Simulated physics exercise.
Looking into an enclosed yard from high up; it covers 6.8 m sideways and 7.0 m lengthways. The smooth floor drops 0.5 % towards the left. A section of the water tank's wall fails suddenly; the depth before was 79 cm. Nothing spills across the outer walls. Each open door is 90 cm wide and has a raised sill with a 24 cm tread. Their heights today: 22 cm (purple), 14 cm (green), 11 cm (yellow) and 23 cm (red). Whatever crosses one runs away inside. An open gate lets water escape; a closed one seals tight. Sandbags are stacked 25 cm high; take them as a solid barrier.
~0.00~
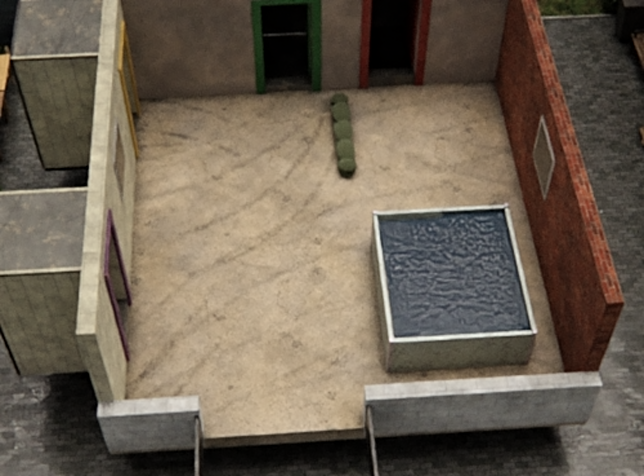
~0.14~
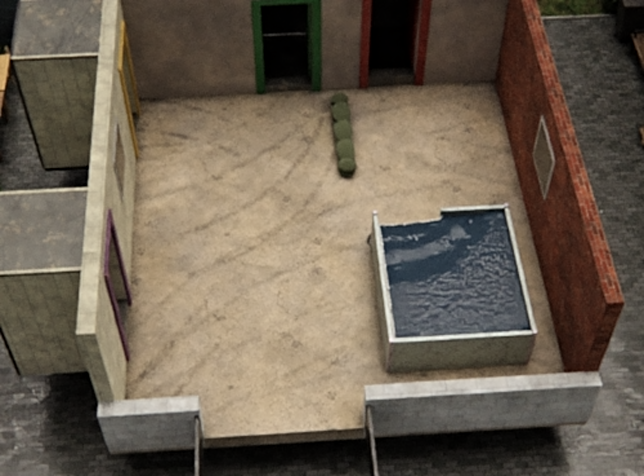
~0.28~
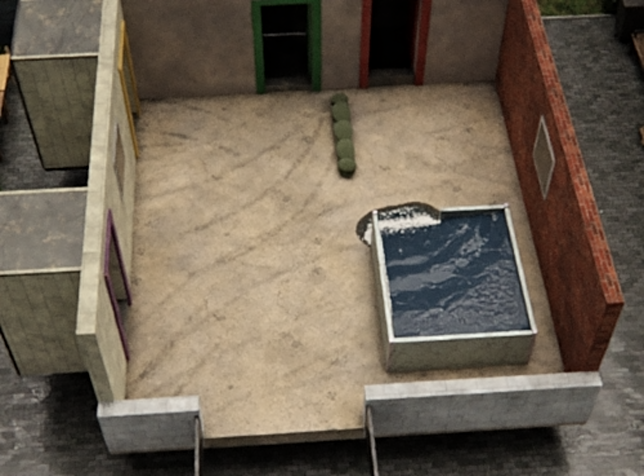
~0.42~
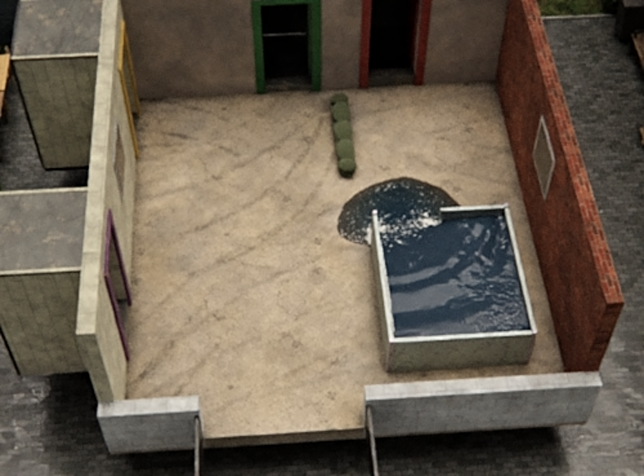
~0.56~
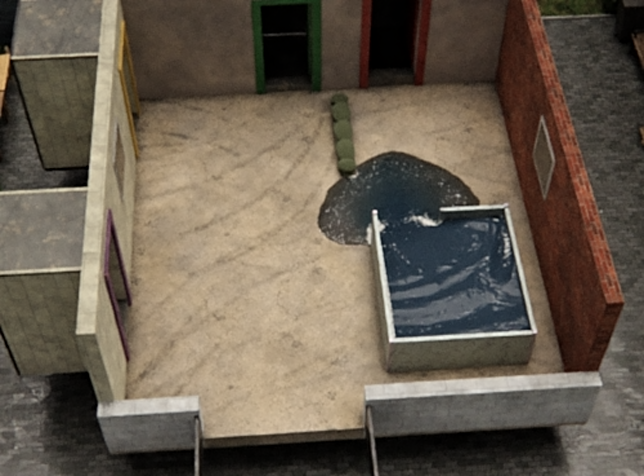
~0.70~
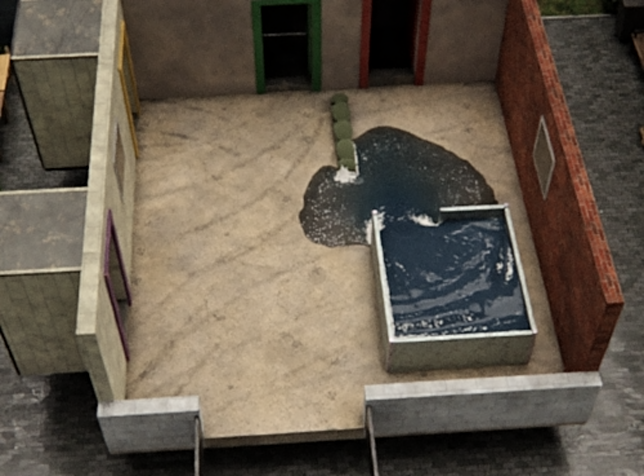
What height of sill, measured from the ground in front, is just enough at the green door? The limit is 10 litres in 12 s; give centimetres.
It would have to be roughly 5.5 cm high.
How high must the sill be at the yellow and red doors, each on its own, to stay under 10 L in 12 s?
Roughly 22 cm at yellow and 37 cm at red.
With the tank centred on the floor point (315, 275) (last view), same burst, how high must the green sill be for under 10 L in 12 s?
Then roughly 33 cm.
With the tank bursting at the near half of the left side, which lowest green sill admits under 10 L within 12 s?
Then roughly 11.5 cm.
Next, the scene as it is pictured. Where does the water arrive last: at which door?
The purple one.
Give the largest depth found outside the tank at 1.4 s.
Up to some 48 cm.
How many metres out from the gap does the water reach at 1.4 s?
Roughly 4.0 m.
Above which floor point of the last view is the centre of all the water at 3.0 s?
Around (401, 220).
After 1.4 s water covers 30 % of the floor, deepest (48 cm) near (399, 241); it has not reached the green door.
After 3.0 s water covers 45 % of the floor, deepest (36 cm) near (368, 92); 6 cm at the green door, 0 litres in over its 14 cm sill.
After 12.0 s water covers 95 % of the floor, deepest (12 cm) near (564, 400); 6 cm at the green door, 0 litres in over its 14 cm sill.
At the green door as built, the water arrived by 1.6 s and peaked near 8 cm at 4.6 s.
With a sill of 4.5 cm, 17 litres would have come in within the 12 s; with 6.5 cm, 6 litres. So under 10 litres takes about 5.5 cm.
